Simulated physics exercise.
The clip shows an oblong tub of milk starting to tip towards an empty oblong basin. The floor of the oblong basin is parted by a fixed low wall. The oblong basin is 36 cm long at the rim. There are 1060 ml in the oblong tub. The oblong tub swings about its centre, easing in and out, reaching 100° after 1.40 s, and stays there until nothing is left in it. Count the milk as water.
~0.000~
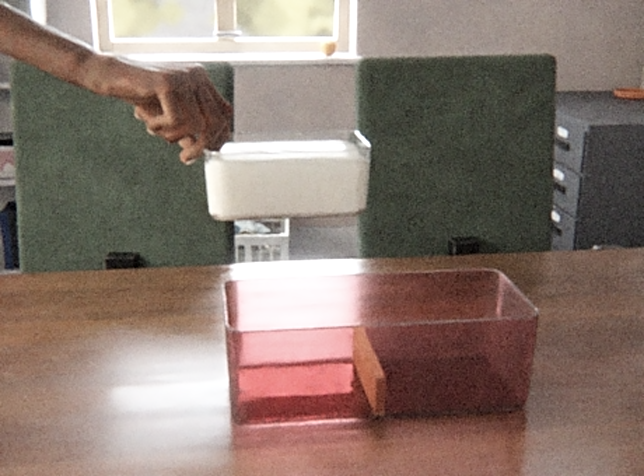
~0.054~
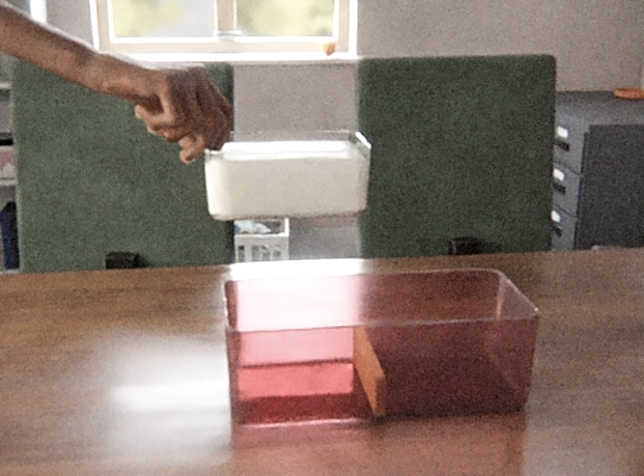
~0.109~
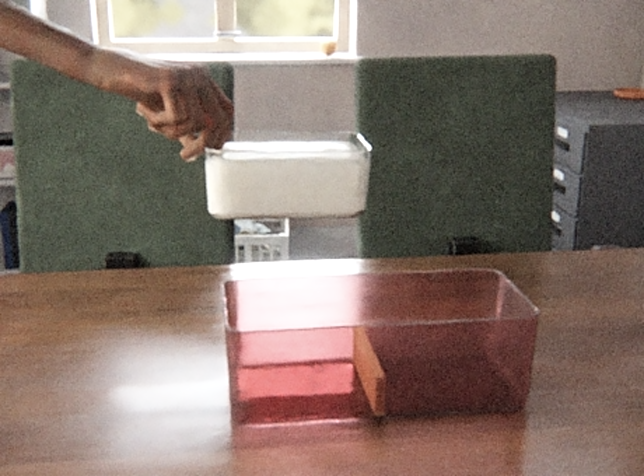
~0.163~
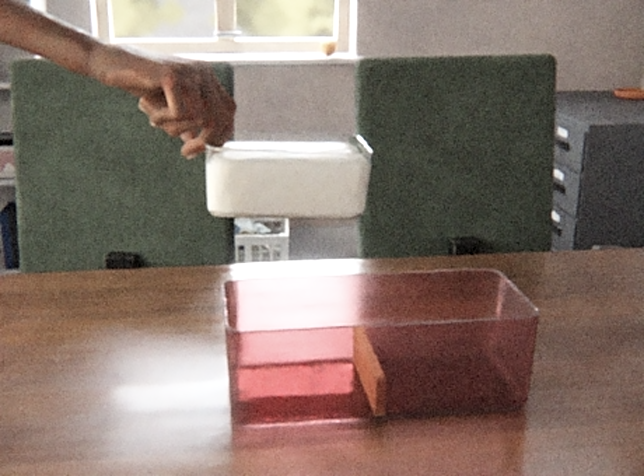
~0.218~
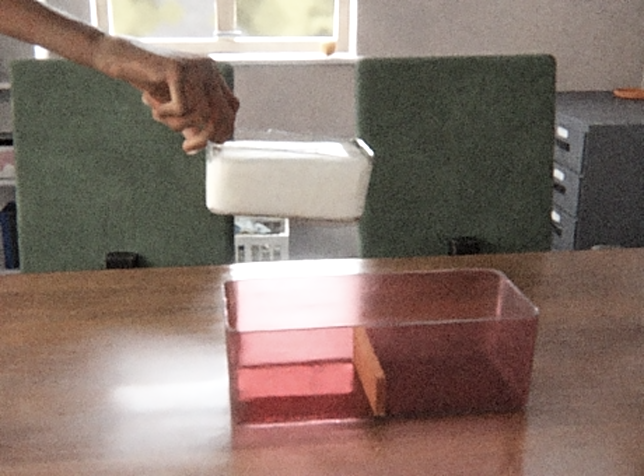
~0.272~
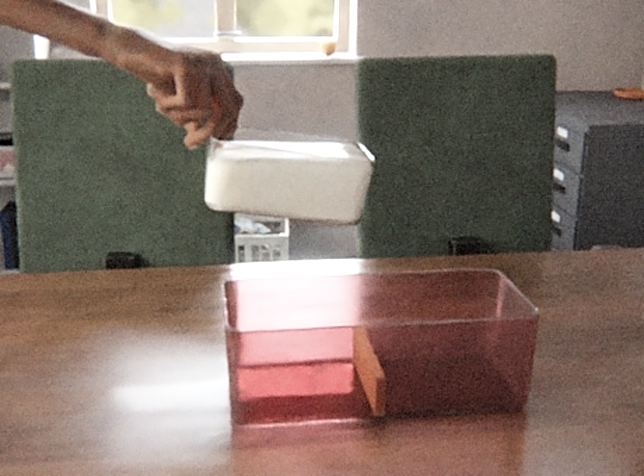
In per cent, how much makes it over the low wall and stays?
About 76 per cent.
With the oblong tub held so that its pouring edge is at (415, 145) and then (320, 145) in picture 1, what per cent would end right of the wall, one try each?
In turn about 85 and 65 per cent.
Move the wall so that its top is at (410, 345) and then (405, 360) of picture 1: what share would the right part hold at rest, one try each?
First 60, then 50 per cent.
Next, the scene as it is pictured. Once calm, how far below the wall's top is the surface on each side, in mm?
Left about 42 mm, right about 20 mm.
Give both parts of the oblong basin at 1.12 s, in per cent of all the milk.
Some 5 per cent left and 74 right.
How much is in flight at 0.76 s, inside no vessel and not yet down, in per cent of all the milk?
About 34 per cent.
Then, 0.76 s in, the tilt is 57° and 47 per cent is still to pour, 1 is left of the wall and 17 right of it.
Then, 1.12 s in, the tilt is 90° and 10 per cent is still to pour, 5 is left of the wall and 75 right of it.
Then, 1.49 s in, the tilt is 100° and 1 per cent is still to pour, 17 is left of the wall and 76 right of it.
Then, 1.90 s in, the tilt is 100° and 0 per cent is still to pour, 19 is left of the wall and 76 right of it.
Finally, 19 per cent lies left of the wall, 76 right of it and 5 outside.
